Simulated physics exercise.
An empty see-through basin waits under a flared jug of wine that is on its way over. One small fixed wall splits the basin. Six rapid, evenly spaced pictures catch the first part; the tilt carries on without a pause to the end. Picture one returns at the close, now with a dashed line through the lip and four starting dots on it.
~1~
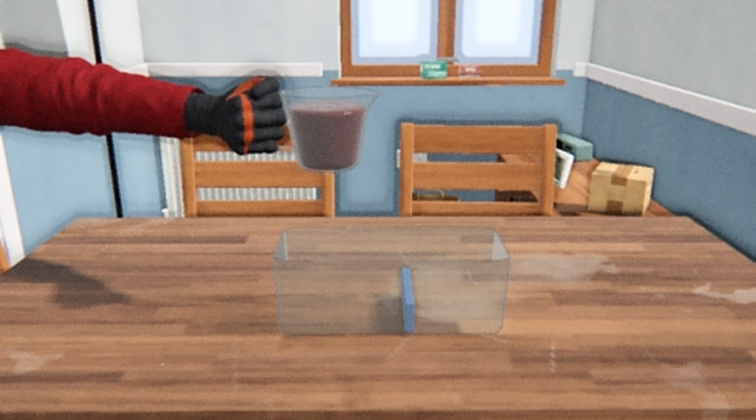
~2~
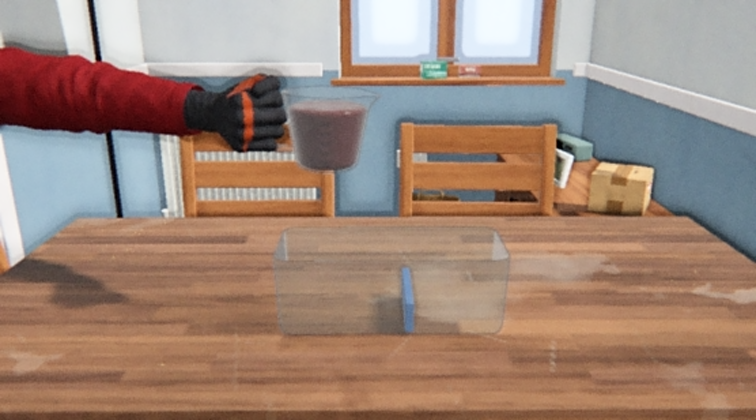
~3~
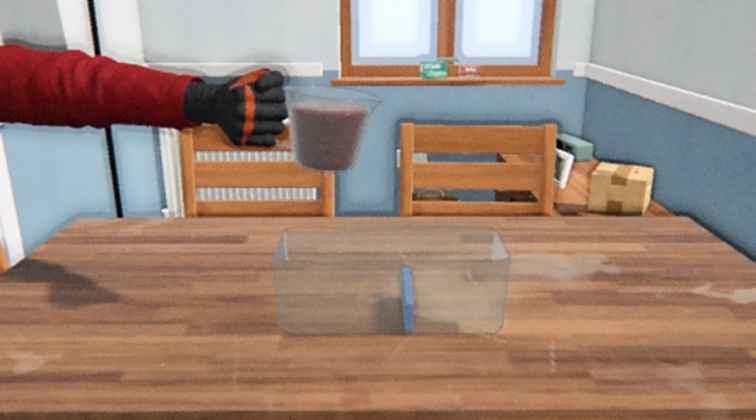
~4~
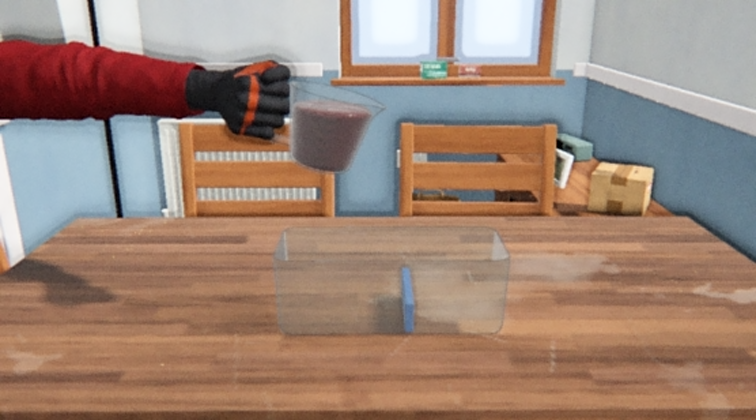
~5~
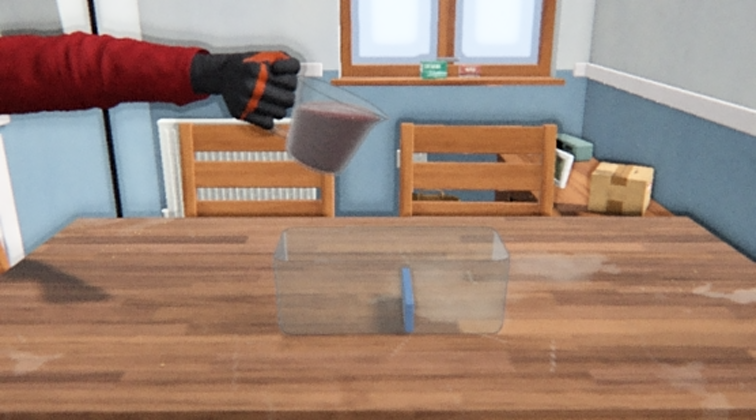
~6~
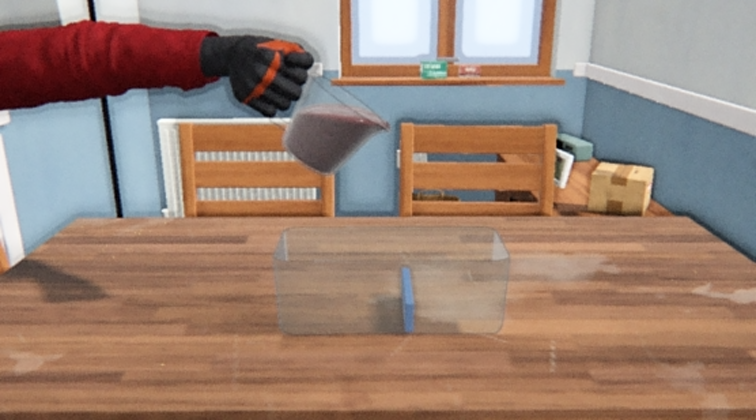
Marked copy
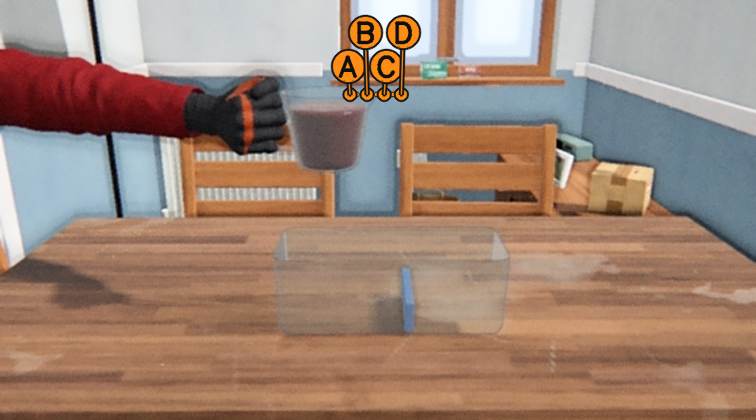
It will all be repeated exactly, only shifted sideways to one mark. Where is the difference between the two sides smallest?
It is B.
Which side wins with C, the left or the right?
The right side.
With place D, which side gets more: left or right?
More ends on the right.
On the marked copy, A at (349, 94); B at (367, 94); C at (384, 94); D at (401, 94).
Choosing A, about 83 % ends left of the wall and 13 % right of it; 4 % is lost outside.
Choosing B, about 52 % ends left of the wall and 46 % right of it; 3 % is lost outside.
Choosing C, about 15 % ends left of the wall and 81 % right of it; 3 % is lost outside.
Choosing D, about 8 % ends left of the wall and 87 % right of it; 5 % is lost outside.
